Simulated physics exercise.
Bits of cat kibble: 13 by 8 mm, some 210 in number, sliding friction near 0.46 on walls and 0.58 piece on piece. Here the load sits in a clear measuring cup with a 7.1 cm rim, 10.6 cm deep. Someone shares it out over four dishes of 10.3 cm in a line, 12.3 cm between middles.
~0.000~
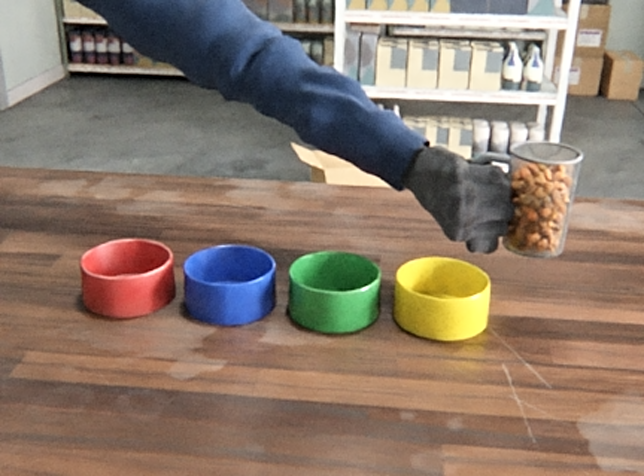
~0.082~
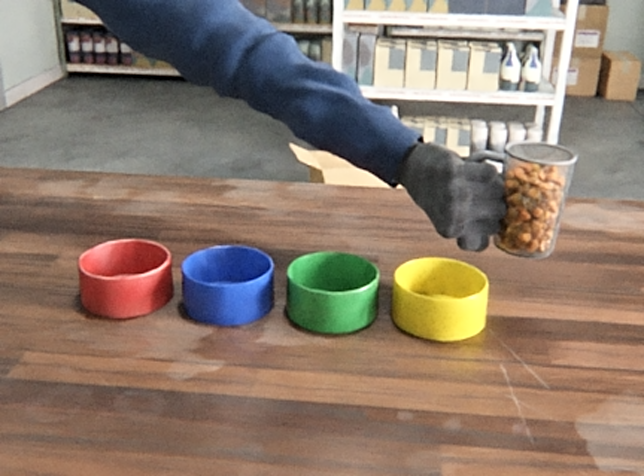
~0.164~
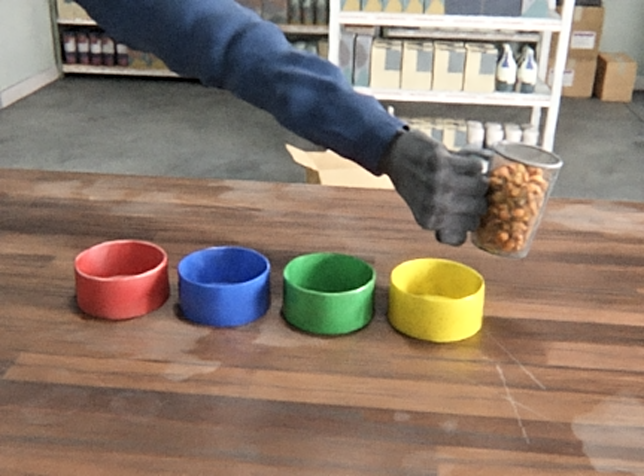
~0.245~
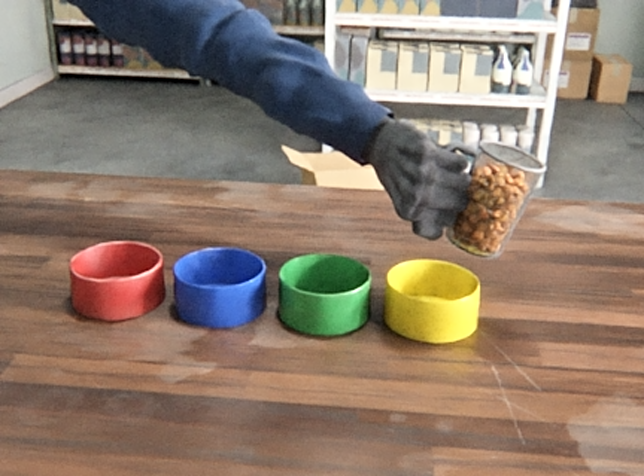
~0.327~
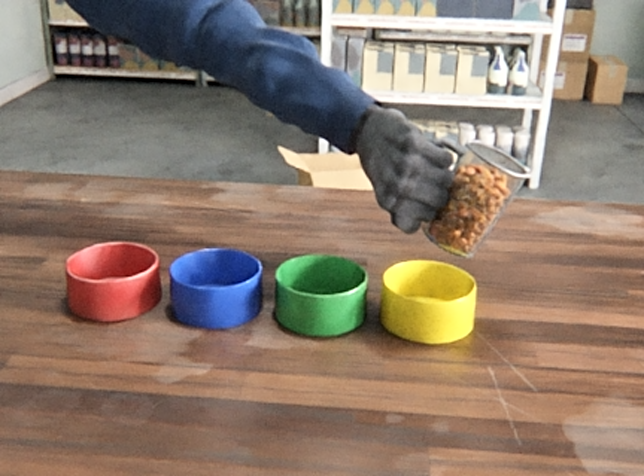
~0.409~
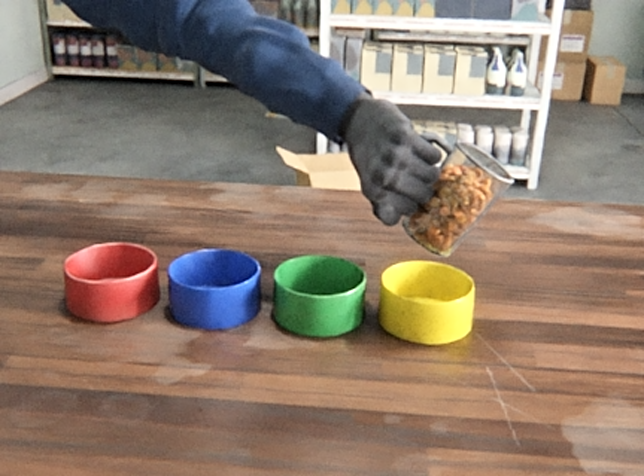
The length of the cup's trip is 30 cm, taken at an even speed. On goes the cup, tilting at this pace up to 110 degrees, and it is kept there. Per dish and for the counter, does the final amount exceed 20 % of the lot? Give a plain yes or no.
Red - no, blue - no, green - yes, yellow - no, counter - no.
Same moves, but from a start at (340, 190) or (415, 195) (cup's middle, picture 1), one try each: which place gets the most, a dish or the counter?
The biggest share lands on red the first time and on blue the second time.
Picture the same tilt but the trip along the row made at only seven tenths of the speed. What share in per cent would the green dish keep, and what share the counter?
Shares: Green 60, counter 20.
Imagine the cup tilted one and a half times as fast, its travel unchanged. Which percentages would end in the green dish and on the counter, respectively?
Green 70, counter 10.
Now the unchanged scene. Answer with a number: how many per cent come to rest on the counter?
Some 0 per cent.
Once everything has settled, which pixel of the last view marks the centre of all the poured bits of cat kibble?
Est. centre at rest: (314, 296) px.
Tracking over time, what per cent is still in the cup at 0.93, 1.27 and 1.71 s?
Close to 100, 95 and 65 per cent respectively.
After 0.93 s, tilt 76 degrees; cup holds 100 %.
Then, at 1.27 s, tilt 106 degrees; cup holds 95 %, green 5 %.
After 1.71 s, tilt 110 degrees; cup holds 65 %, green 35 %.
By 3.8 s all is still; red 0 %, blue 0 %, green 90 %, yellow 0 %, counter 0 %, cup 10 %.
